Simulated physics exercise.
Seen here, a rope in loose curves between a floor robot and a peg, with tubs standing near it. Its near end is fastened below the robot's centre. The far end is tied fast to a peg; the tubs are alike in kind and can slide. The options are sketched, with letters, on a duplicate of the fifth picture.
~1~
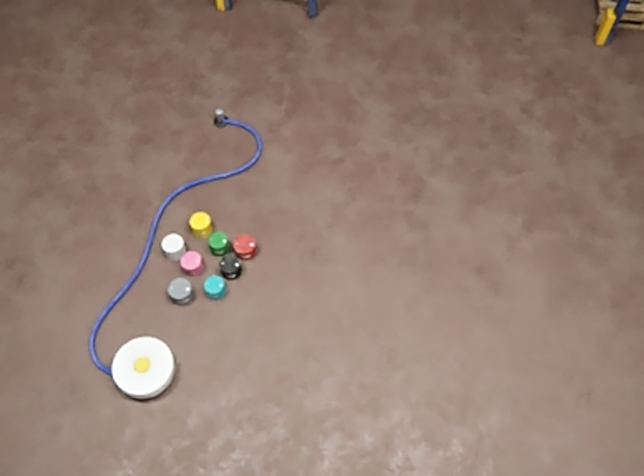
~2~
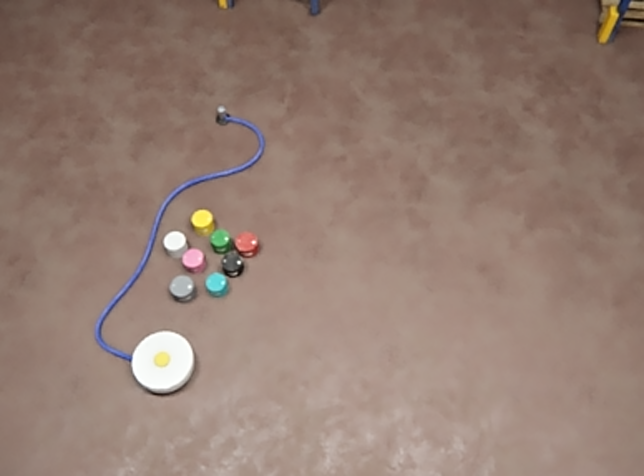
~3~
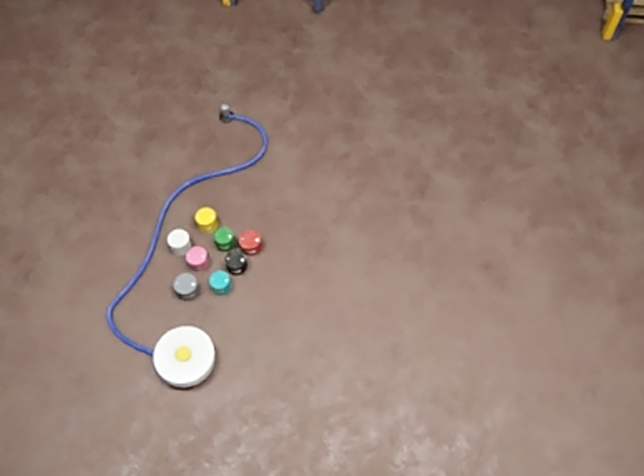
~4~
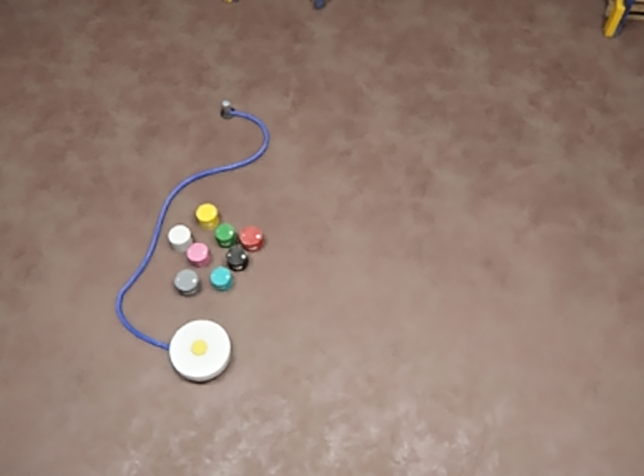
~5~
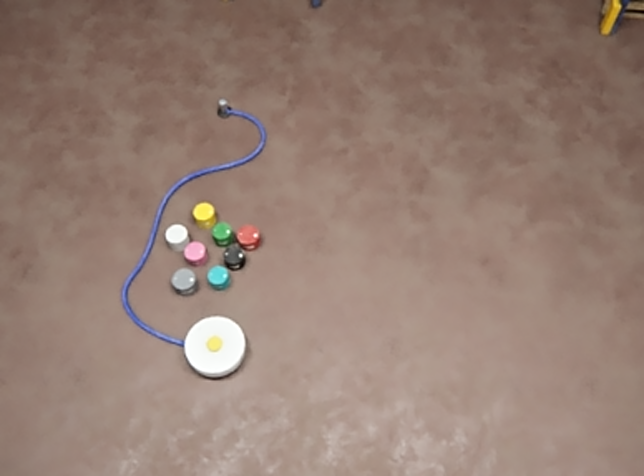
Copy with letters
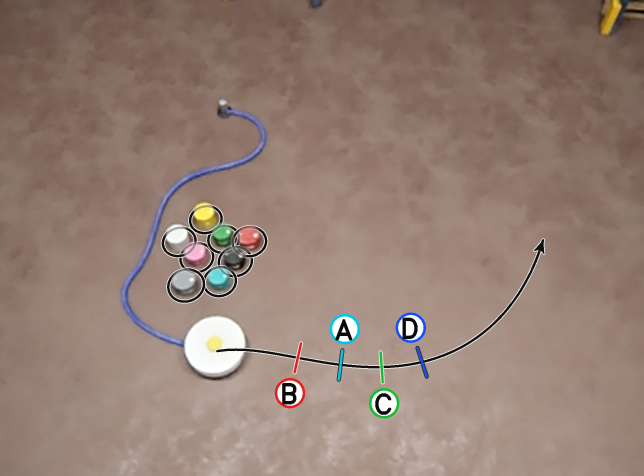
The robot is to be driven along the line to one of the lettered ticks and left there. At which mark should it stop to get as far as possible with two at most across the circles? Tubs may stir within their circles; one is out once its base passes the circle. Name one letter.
It can go as far as C.
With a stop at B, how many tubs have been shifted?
By then, none.
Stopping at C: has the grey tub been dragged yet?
Yes.
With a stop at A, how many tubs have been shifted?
By then, none.
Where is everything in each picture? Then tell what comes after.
In the first frame, pink tub (192, 264); green tub (219, 245); yellow tub (201, 225).
In the second frame, robot (164, 363); white tub (176, 245).
In the third frame, robot (185, 358); turquoise tub (221, 283).
In the fourth frame, robot (201, 351); grey tub (188, 283).
In the fifth frame, robot (216, 347); pink tub (196, 255); green tub (223, 235); yellow tub (205, 216).
On the marked copy, A at (341, 365); B at (298, 358); C at (382, 367); D at (422, 362); the route from (217, 351) via (427, 361) to (543, 240).
Following C. Soon after the start, robot (274, 350).
Later, robot (331, 360).
In the end, robot (383, 364); grey tub (199, 274); one over the rings.
As for the rest, A is within the limit but short; B is within the limit but short; D has five over the rings.
